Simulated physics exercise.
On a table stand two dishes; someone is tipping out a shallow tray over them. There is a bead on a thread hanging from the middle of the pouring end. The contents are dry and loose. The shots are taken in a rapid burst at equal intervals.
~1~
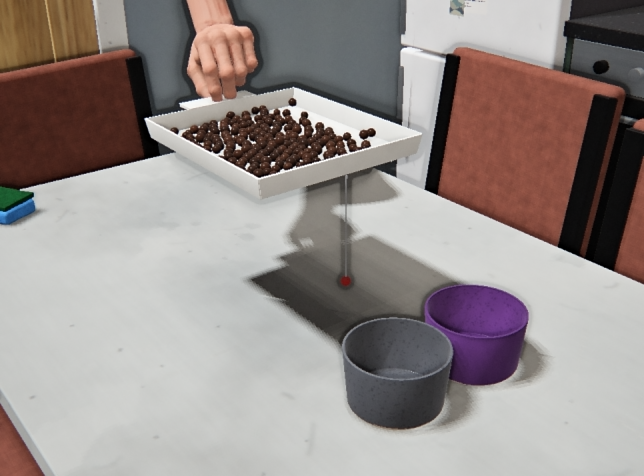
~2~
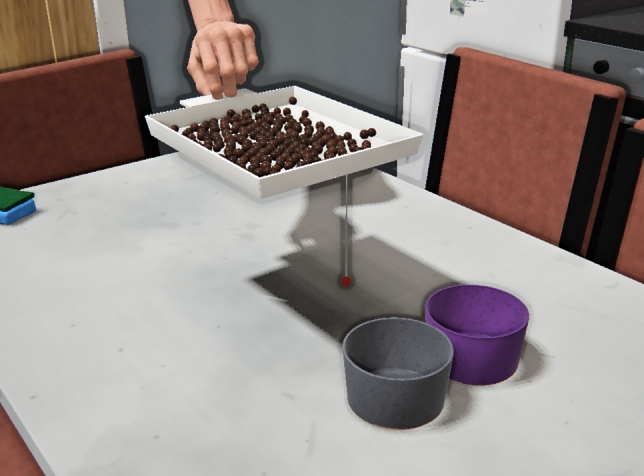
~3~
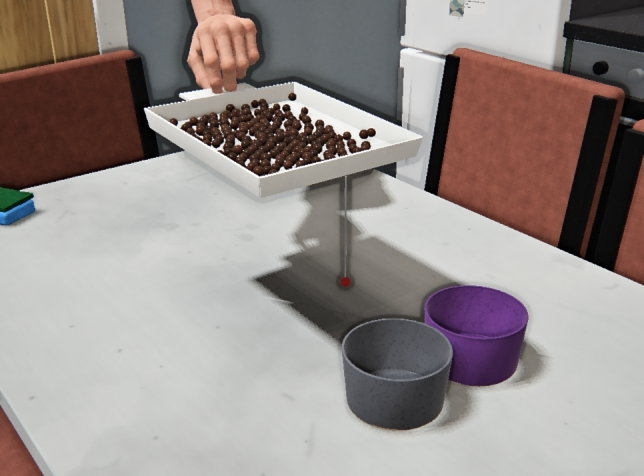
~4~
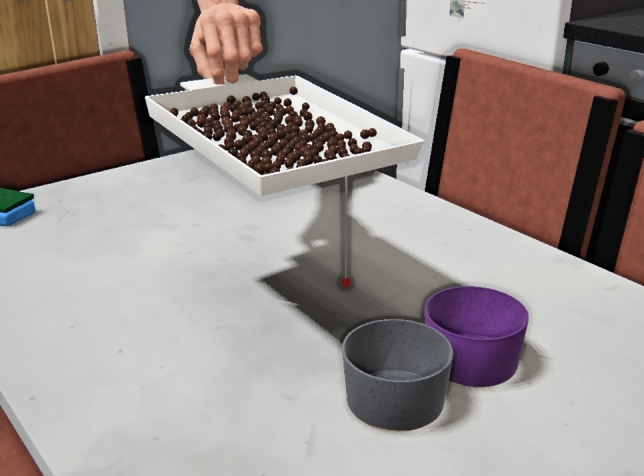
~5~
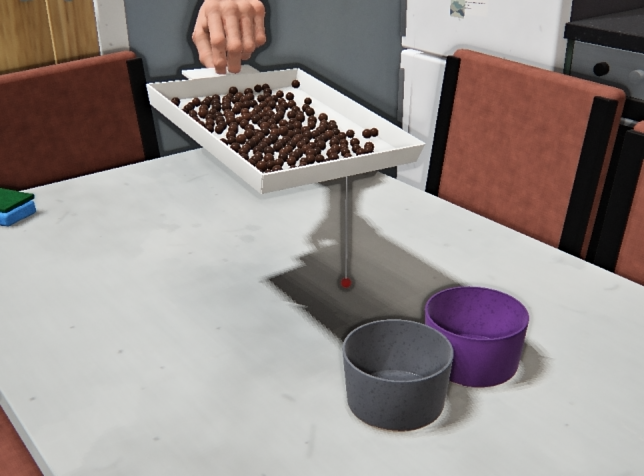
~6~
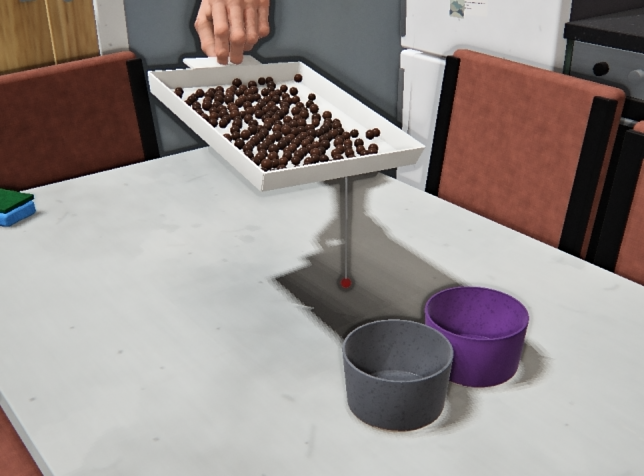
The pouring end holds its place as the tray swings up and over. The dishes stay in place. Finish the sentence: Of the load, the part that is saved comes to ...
Less than half of it.
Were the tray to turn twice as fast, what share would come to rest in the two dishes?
Close to 10 in a hundred.
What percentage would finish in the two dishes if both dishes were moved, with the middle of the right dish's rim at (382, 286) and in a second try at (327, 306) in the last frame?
You'd end up with around 40 per cent and then around 0 per cent.
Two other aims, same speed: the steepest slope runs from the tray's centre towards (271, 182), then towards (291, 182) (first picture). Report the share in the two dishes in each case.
Respectively 0 and 0 in a hundred.
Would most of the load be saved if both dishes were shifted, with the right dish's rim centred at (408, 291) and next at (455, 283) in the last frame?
A majority, then a majority.
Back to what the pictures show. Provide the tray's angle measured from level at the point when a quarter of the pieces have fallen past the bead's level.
I'd say it is tilted about 85°.
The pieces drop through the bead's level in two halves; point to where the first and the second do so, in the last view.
The early half goes through (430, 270), the late half through (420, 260).
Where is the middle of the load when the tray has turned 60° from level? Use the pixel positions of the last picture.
Near the pixel (345, 116).
Just after the last frame, tray tipped steeply; every one on the tray.
A moment on, tray tipped right over; about a tenth on the tray; just a few in the left dish; about a tenth in the right dish; the larger part outside both; about a tenth in the air.
Further on, tray tipped past a quarter turn; just a few in the left dish; about a tenth in the right dish; the larger part outside both.
When it is over, tray tipped past a quarter turn; just a few in the left dish; about a tenth in the right dish; the larger part outside both.
